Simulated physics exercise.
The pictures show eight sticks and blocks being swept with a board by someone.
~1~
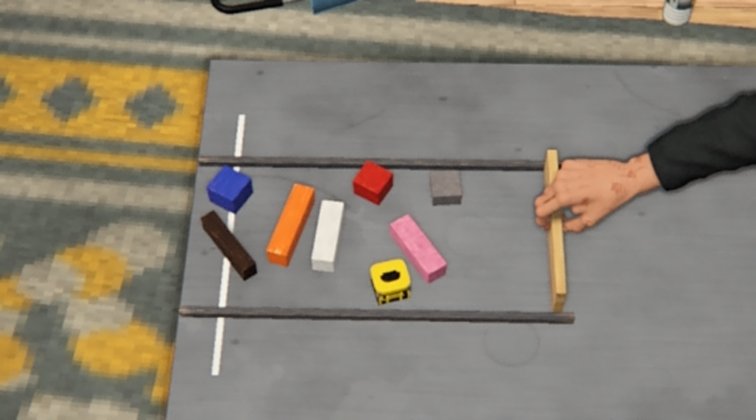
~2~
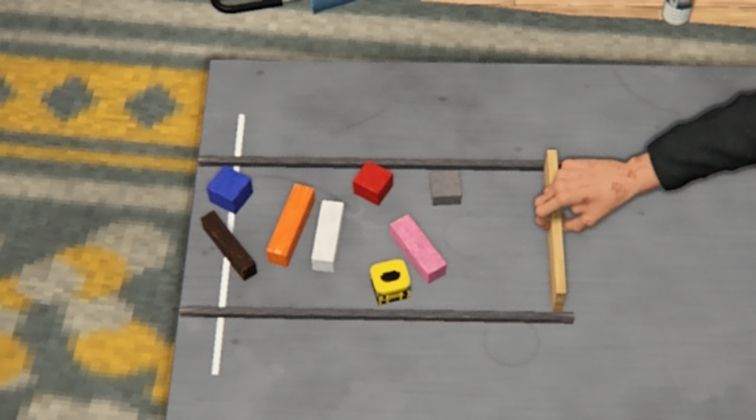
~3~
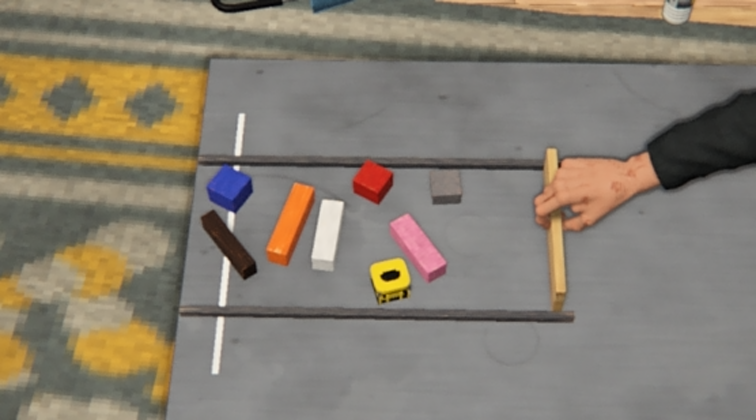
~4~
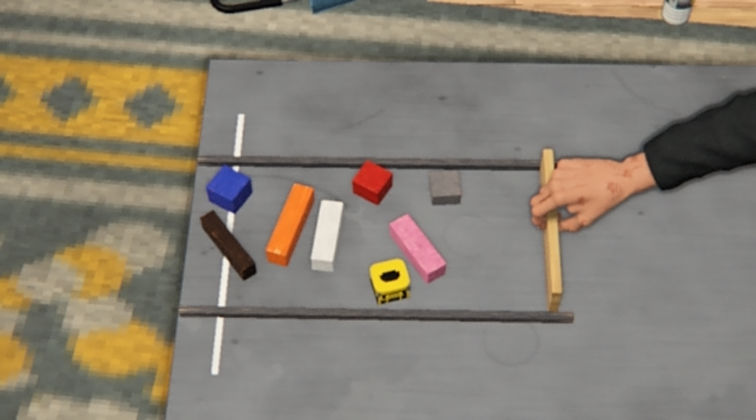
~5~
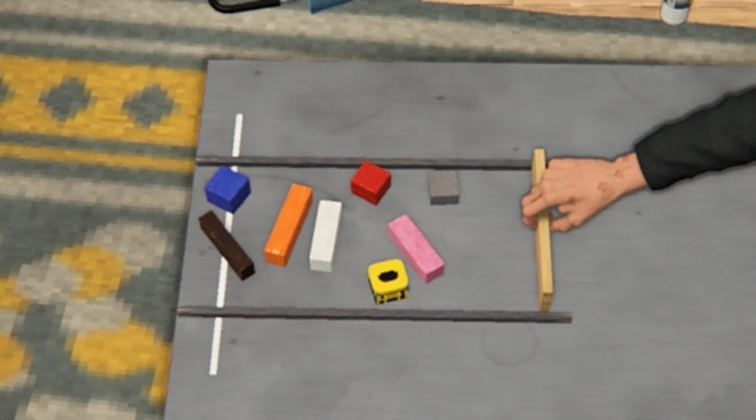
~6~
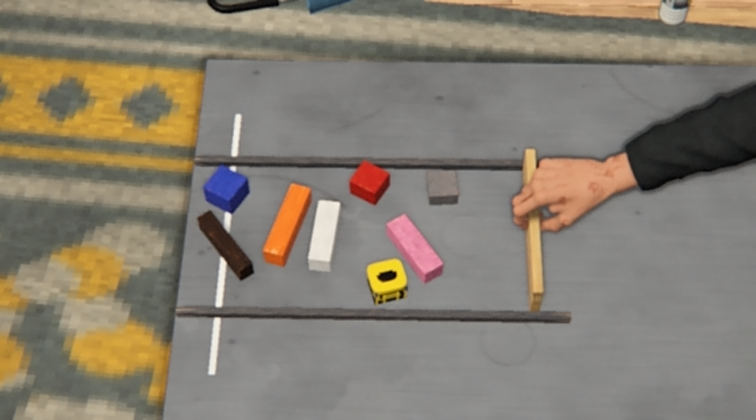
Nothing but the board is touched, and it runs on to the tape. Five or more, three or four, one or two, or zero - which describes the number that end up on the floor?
That would be three or four.
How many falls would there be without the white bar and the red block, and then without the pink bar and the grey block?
The answer is 2 and then 2.
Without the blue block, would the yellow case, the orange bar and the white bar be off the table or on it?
Yellow case still up, orange bar down, white bar still up.
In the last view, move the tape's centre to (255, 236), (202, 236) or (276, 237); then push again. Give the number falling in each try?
Respectively, 2, 5 and 0.
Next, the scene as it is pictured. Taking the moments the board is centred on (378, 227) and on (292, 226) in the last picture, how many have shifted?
First 4 and then 8.
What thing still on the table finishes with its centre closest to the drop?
Closest at the end: The white bar.
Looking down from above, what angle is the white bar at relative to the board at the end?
Roughly 0 degrees.
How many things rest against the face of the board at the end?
3 of them.
Soon after, none off yet; blue block at rest near (227, 190); black bar at rest near (225, 245); orange bar at rest near (288, 225).
After that, none off yet; blue block at rest near (227, 190); black bar at rest near (225, 245); orange bar moving near (279, 225).
And then, none off yet; blue block displaced about its own width near (194, 181); black bar displaced a little near (194, 254); orange bar displaced about its own width near (209, 229).
In the end, the number that fall off is three or four; gone, red block, orange bar, black bar and blue block.
